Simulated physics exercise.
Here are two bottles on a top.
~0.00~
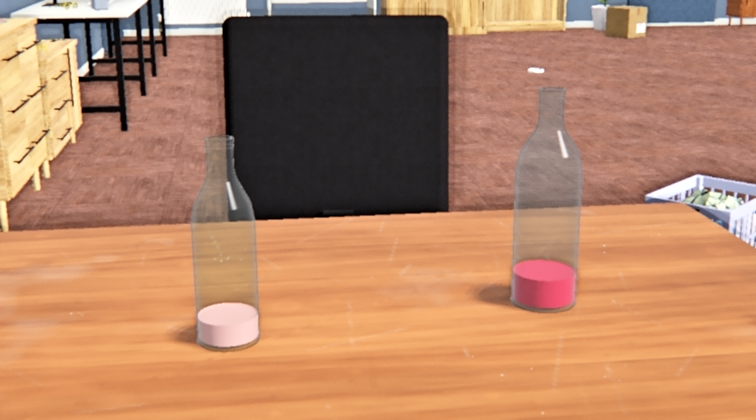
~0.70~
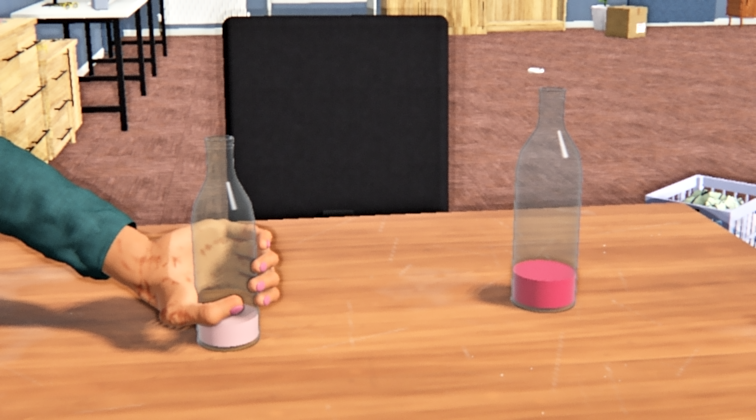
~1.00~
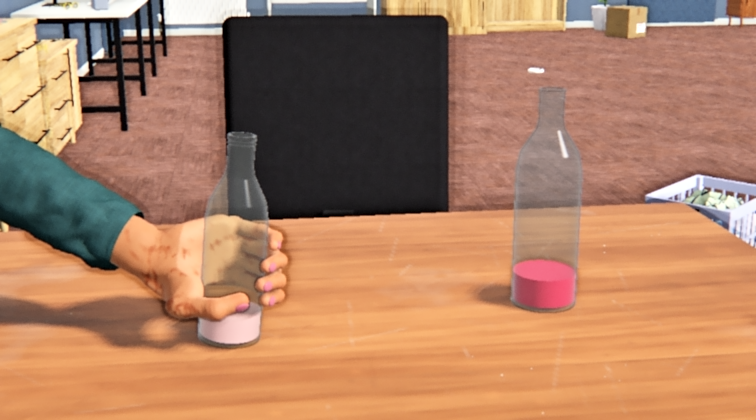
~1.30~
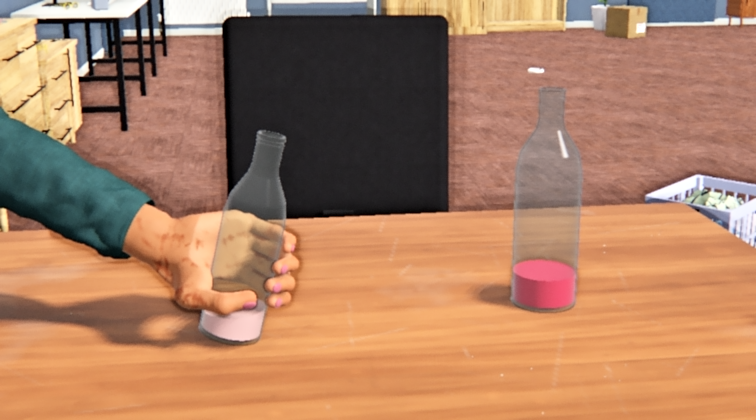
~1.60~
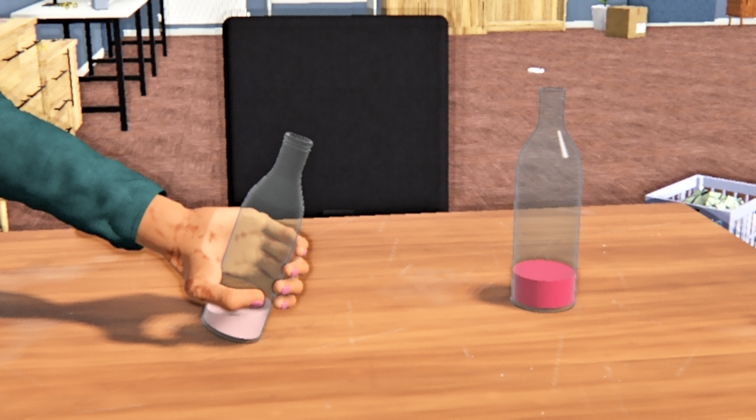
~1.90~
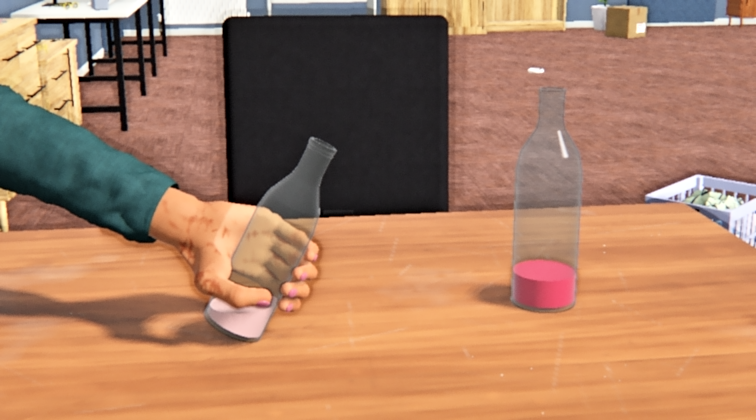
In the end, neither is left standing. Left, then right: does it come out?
The left one keeps it in and the right one keeps it in.
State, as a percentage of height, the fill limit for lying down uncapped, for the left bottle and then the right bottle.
So that's 22 % for the first and 24 % for the second.
By 2.6 s, the left bottle is nearly down; left bottle, dry at the neck.
By 3.6 s, the left bottle lies flat; left bottle, dry at the neck.
By 6.5 s, both lie flat; left bottle, dry at the neck; right bottle, dry at the neck.
